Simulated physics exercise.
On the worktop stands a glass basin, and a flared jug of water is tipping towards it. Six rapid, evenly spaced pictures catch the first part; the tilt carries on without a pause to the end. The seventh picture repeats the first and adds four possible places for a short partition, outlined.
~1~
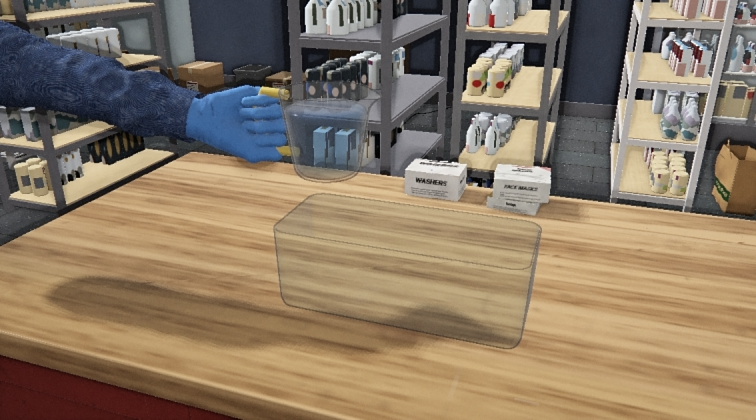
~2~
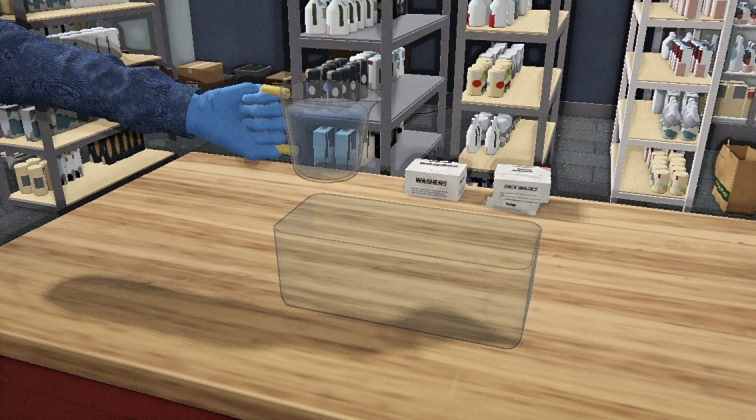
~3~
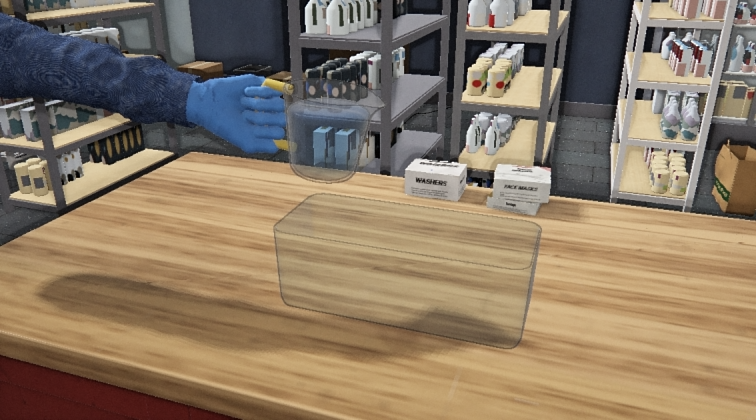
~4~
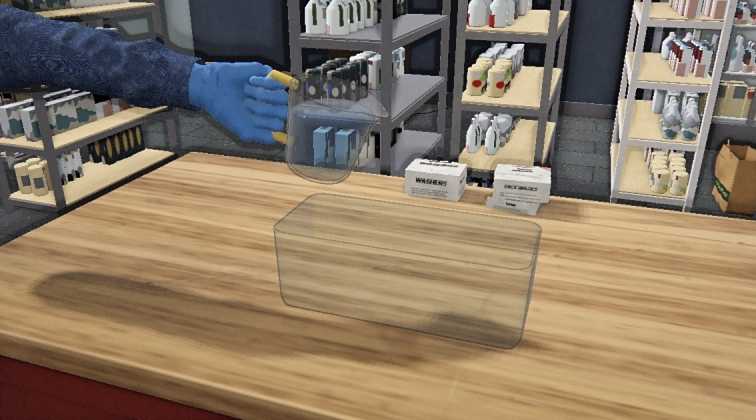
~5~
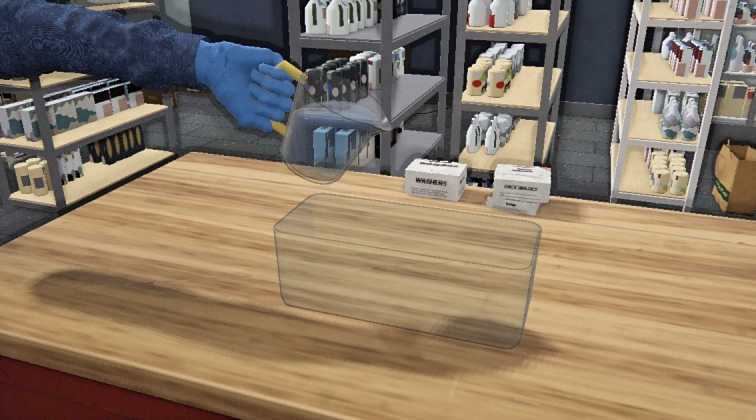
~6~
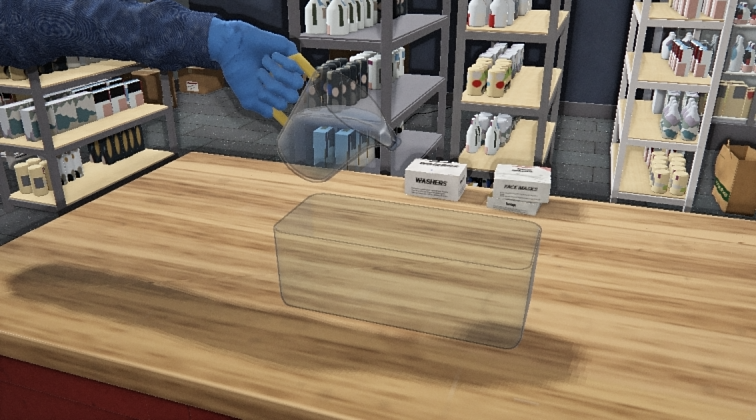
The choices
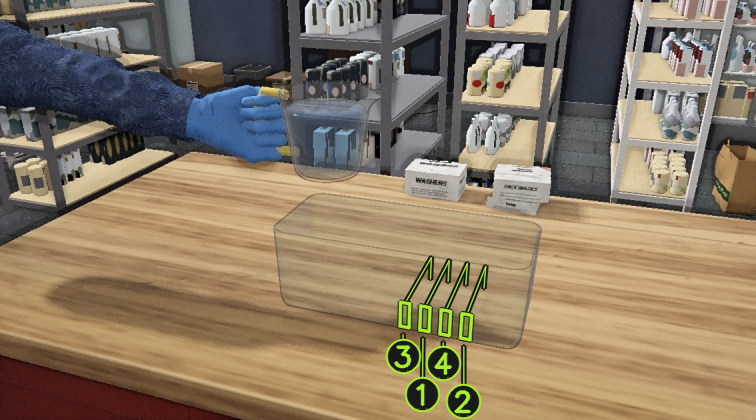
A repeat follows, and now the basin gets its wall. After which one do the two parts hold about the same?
Place 3.
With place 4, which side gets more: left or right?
The left side.
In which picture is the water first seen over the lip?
Picture 6.
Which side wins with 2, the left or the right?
More ends on the left.
In lime, 1 at (422, 338); 2 at (463, 346); 3 at (403, 334); 4 at (443, 342).
With 1, about 87 % ends left of the wall and 10 % right of it; 3 % is lost outside.
With 2, about 89 % ends left of the wall and 10 % right of it.
With 3, about 46 % ends left of the wall and 53 % right of it.
With 4, about 88 % ends left of the wall and 9 % right of it.
